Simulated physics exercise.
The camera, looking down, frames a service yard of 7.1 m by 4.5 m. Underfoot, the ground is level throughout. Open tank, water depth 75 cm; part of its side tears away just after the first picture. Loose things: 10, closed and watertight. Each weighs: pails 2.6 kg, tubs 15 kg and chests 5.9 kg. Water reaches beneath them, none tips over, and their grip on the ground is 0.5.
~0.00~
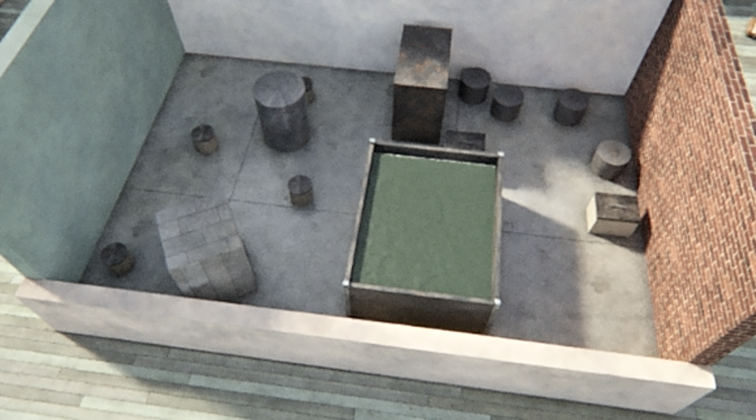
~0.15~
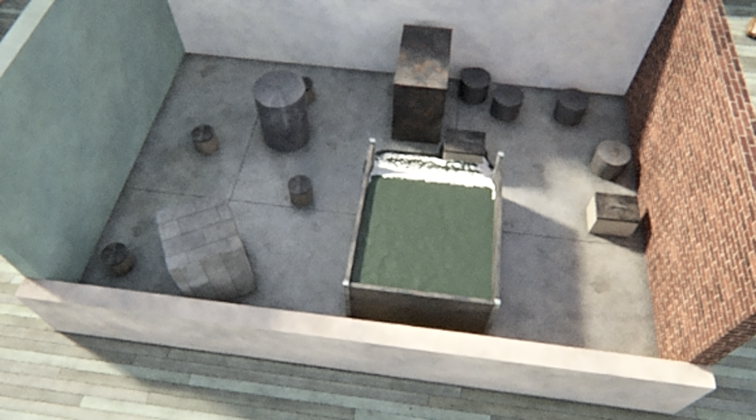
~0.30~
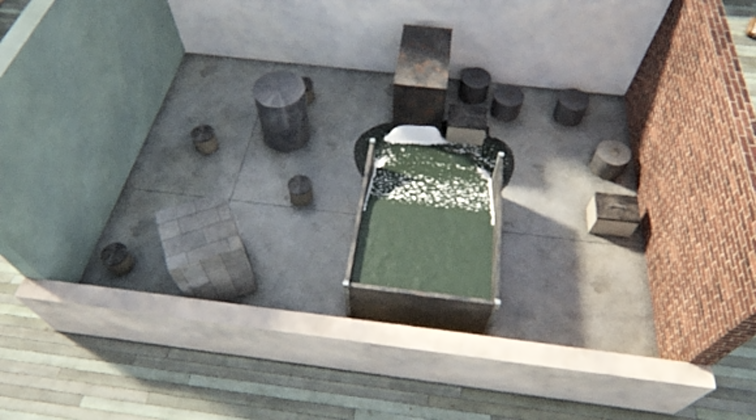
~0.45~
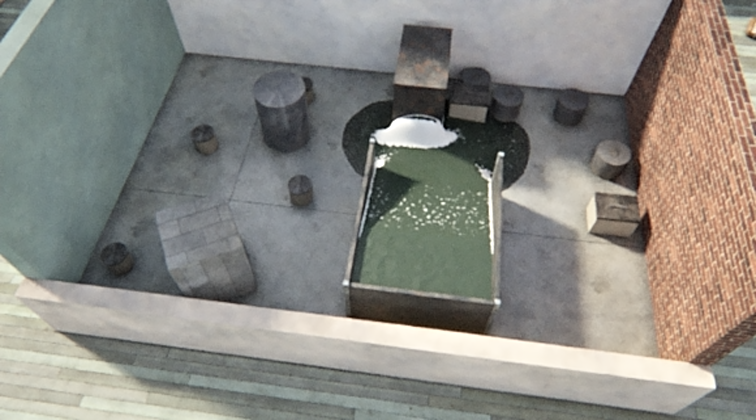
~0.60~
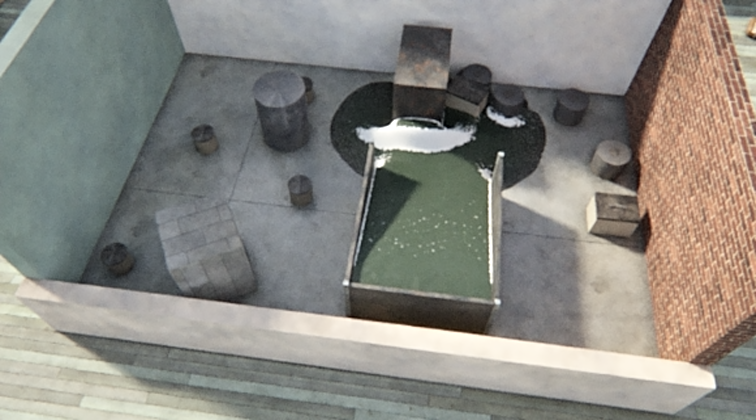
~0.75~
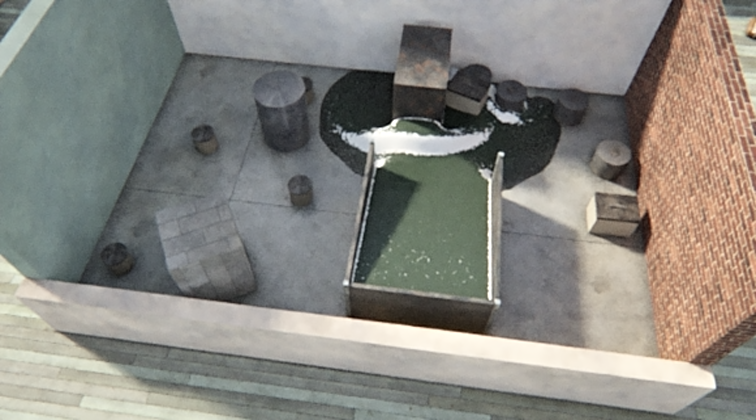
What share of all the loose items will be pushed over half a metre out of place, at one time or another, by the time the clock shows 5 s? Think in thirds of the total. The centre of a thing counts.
My guess is it is going to land at two thirds or higher.
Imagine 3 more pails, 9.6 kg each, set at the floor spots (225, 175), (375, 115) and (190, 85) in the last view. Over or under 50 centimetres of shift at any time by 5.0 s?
Order as listed: Inside half a metre / beyond half a metre / beyond half a metre.
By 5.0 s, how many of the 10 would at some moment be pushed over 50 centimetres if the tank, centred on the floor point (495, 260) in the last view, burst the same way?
Count: 8.
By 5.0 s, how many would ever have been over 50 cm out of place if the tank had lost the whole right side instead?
That gives 5 of them.
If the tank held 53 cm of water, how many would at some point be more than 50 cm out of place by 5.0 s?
Count under that change: 6.
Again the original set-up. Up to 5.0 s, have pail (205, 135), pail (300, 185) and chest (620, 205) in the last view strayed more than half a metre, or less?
Taking them in turn, the answers are greater, smaller and greater.
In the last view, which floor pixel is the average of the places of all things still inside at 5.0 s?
Somewhere near (412, 223).
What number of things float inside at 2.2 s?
5 at that moment.
After 1.1 s 2 of 10 are over 50 cm from their spots; 2 afloat.
After 2.2 s 4 of 10 are over 50 cm from their spots; 5 afloat.
After 3.5 s 6 of 10 are over 50 cm from their spots; 7 afloat.
After 5.0 s 8 of 10 are over 50 cm from their spots, and 8 have been at some point; 8 afloat.
